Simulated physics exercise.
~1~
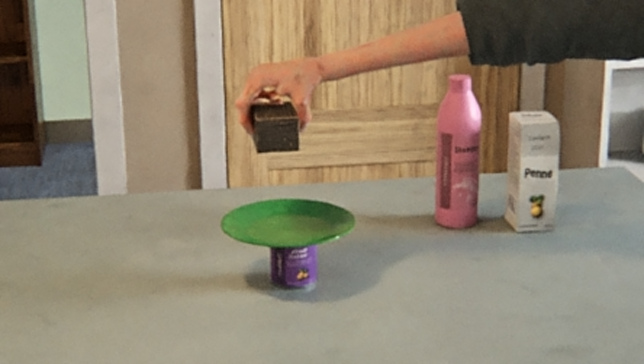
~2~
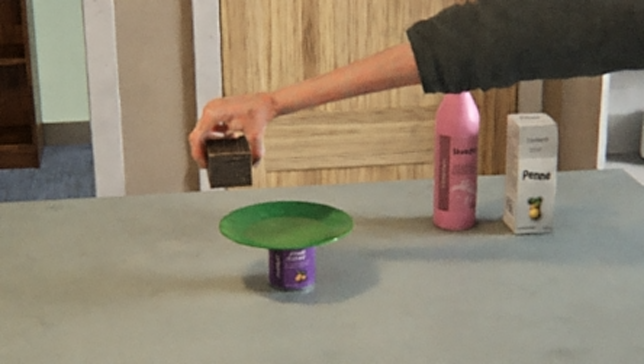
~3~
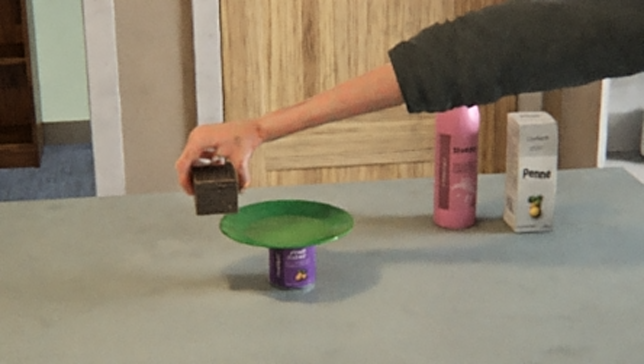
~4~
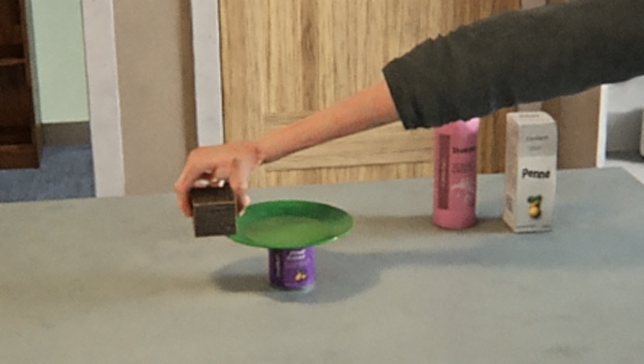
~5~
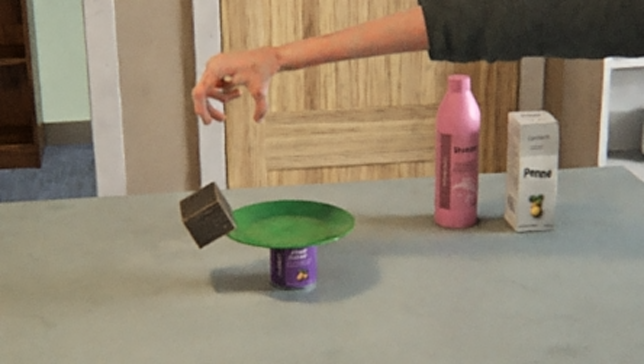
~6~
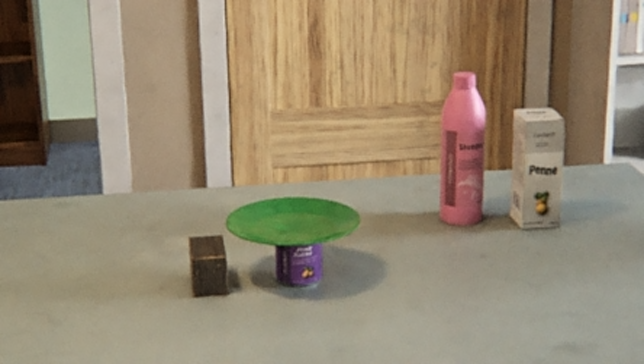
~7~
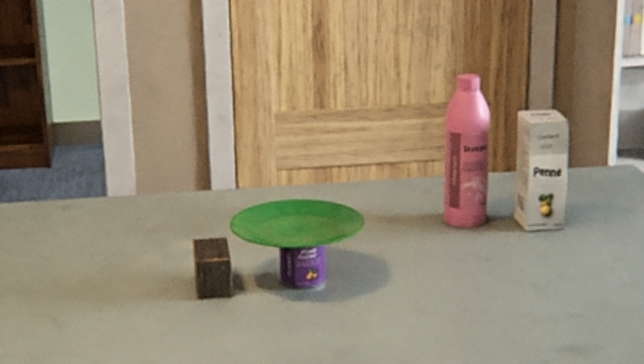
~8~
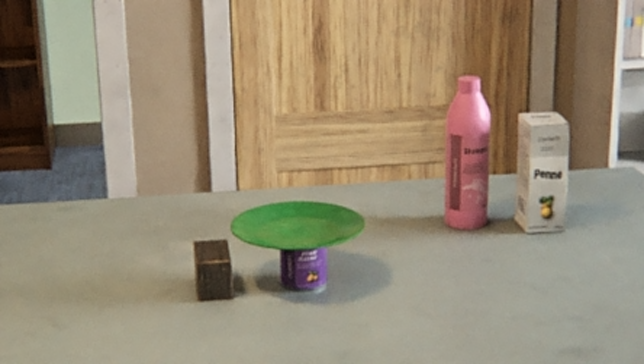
A hand releases a black block at a green plate's left edge, and it falls onto the table.
